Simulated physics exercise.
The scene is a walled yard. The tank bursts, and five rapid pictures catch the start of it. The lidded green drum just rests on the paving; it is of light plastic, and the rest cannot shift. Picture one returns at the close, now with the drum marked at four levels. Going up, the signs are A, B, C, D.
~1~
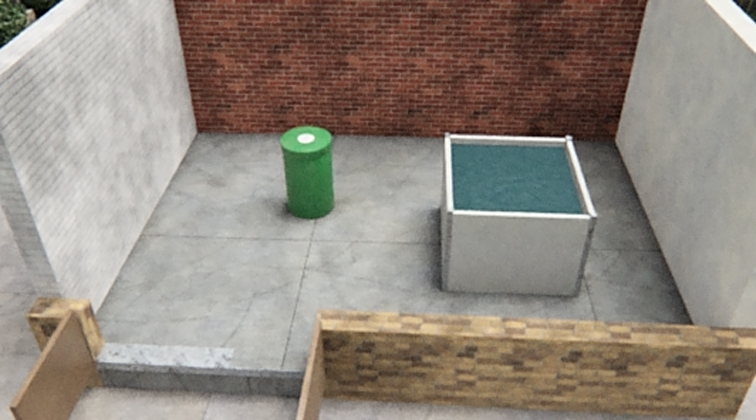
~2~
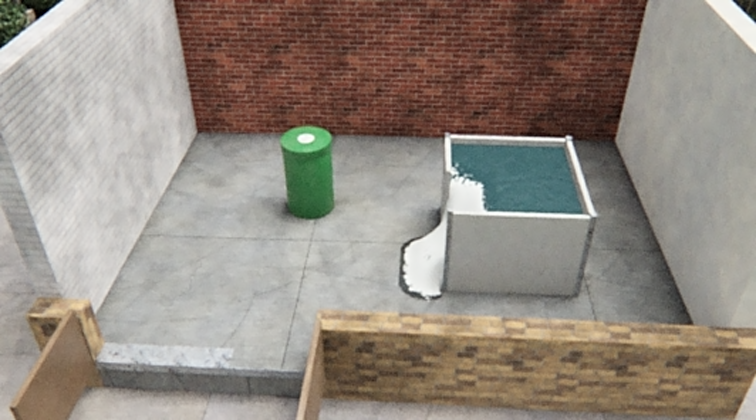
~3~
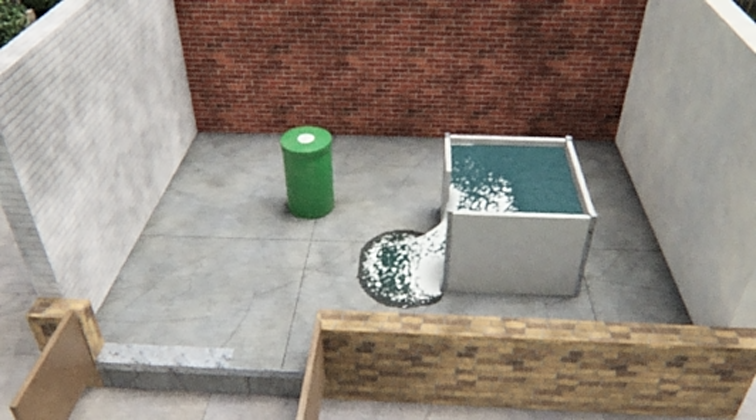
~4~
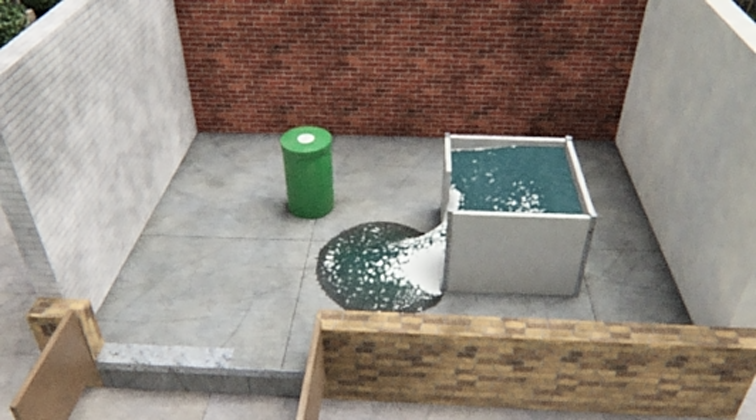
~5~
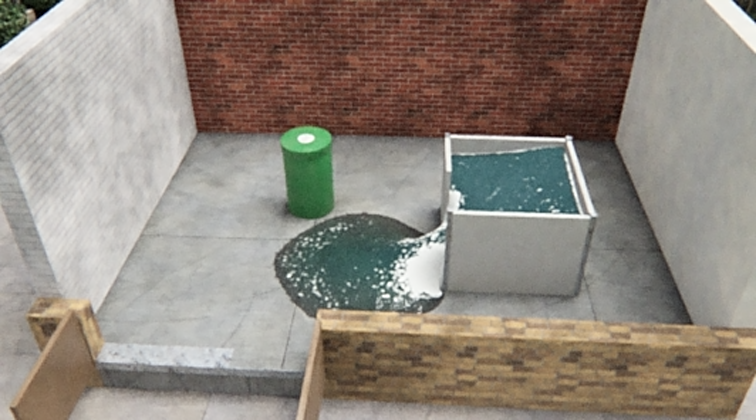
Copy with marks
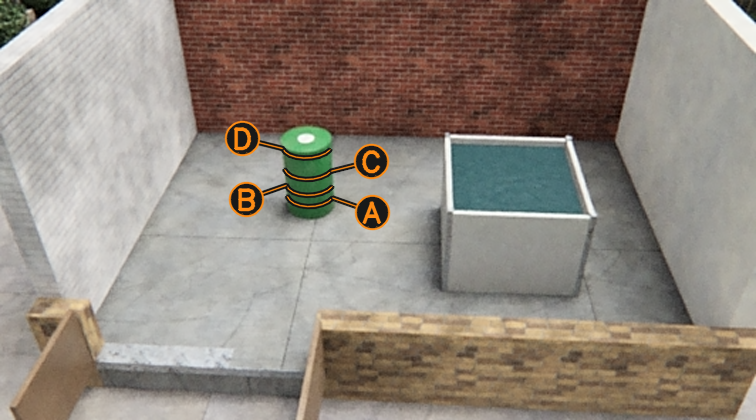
Water poured out of the left side of a full tank in a walled yard, foaming white at first, then spread leftward across the grey ground in a widening dark puddle near a green drum.
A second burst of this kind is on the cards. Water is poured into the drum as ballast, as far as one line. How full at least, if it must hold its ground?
Level A just does it.
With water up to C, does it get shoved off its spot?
No, that is safe.
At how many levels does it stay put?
All of them.
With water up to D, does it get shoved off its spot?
No, not at all.
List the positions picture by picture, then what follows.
Lid of the green drum at (307, 139); tank full, its middle at (513, 179); open gate at (204, 309).
Water covers 2 % of the ground and is seen nearest the drum at (418, 241).
Water covers 4 % of the ground and is seen nearest the drum at (384, 237).
Water covers 7 % of the ground and is seen nearest the drum at (344, 236).
Lid of the green drum at (307, 139); water covers 11 % of the ground and is seen nearest the drum at (324, 226).
On the marked copy, A at (307, 206); B at (306, 195); C at (305, 179); D at (303, 158); from the bottom up A, B, C, D.
If A is chosen, it does not move.
If B is chosen, it does not move.
If C is chosen, it does not move.
If D is chosen, it does not move.
